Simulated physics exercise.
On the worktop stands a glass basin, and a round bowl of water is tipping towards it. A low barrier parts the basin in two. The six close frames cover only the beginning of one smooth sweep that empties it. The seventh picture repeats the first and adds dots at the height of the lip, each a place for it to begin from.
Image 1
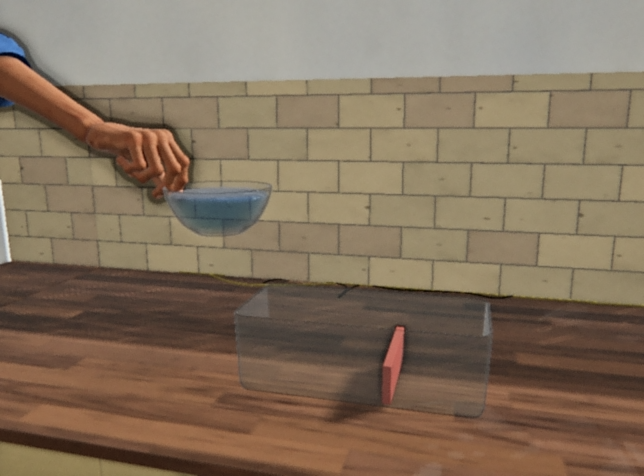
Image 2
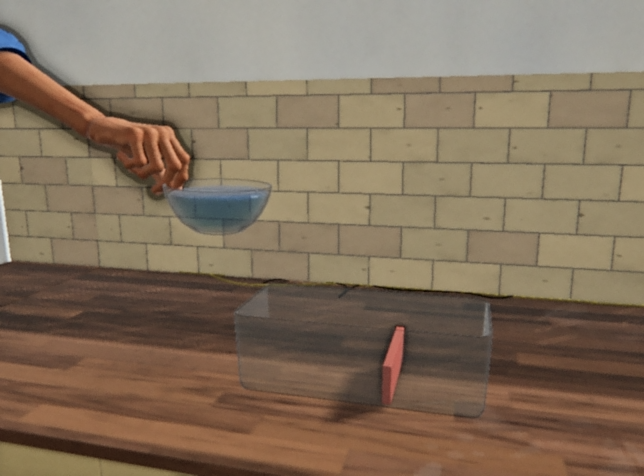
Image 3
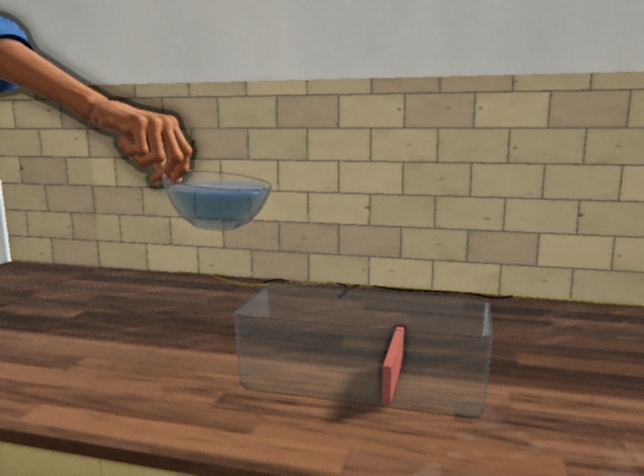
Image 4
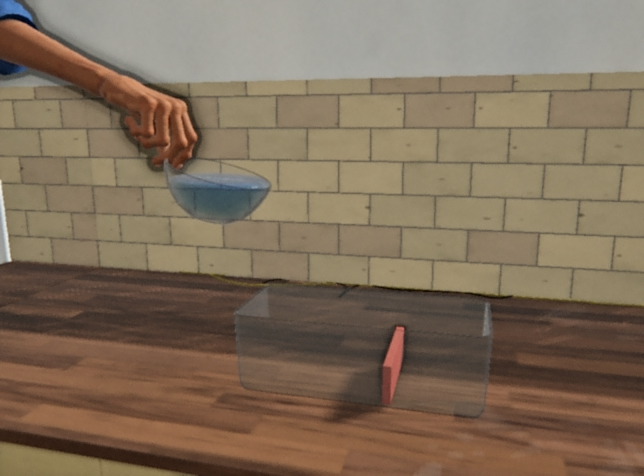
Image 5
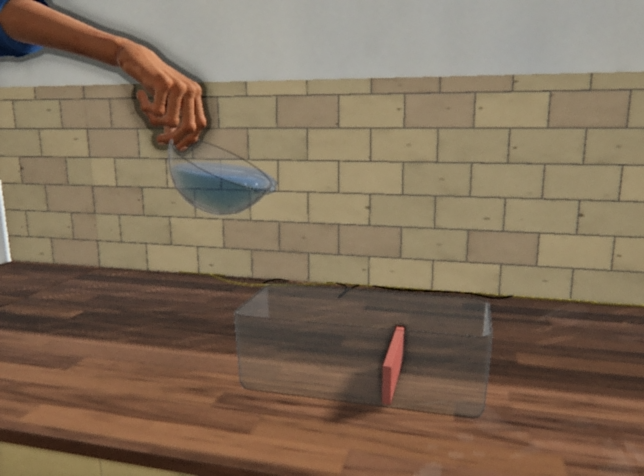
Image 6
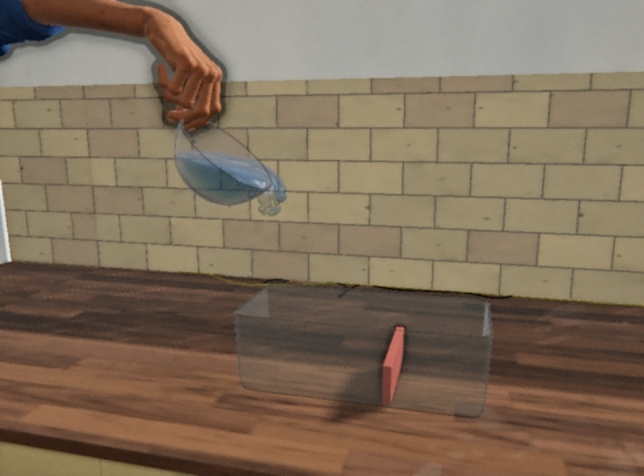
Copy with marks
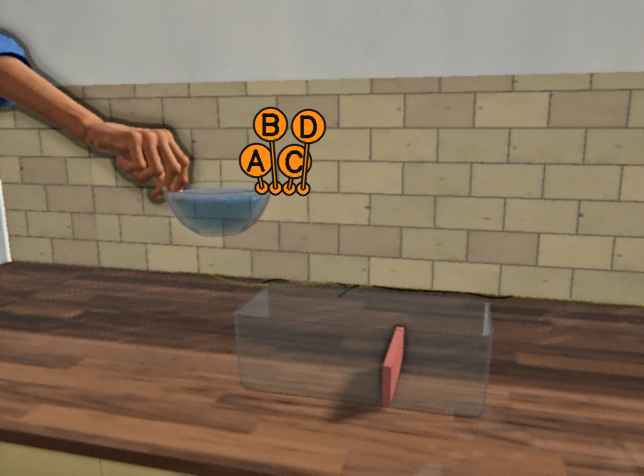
On a wooden worktop, a hand tilting a glass bowl of water rightward above a clear basin with a low red divider.
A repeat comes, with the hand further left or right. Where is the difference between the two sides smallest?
I would pick place D.
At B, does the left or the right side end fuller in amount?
The left one.
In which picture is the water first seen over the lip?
Picture 4.
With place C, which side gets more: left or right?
The left one.
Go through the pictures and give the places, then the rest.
Upright, lip at (267, 187); basin from (241, 385) to (484, 416); top of the wall at (394, 345); nothing has left yet.
Upright, lip at (267, 187); nothing has left yet.
Tipped about 7°, lip at (267, 187); nothing has left yet.
Tipped about 16°, lip at (267, 187); water is over the lip, down to (267, 187).
Tipped about 28°, lip at (267, 187); water is over the lip, down to (267, 187).
Tipped about 41°, lip at (267, 187); water is over the lip, down to (273, 213).
On the marked copy, A at (261, 187); B at (275, 187); C at (289, 188); D at (303, 188).
With A, about 88 % ends left of the wall and 6 % right of it; 6 % is lost outside.
With B, about 88 % ends left of the wall and 3 % right of it; 8 % is lost outside.
With C, about 80 % ends left of the wall and 14 % right of it; 6 % is lost outside.
With D, about 51 % ends left of the wall and 44 % right of it; 5 % is lost outside.
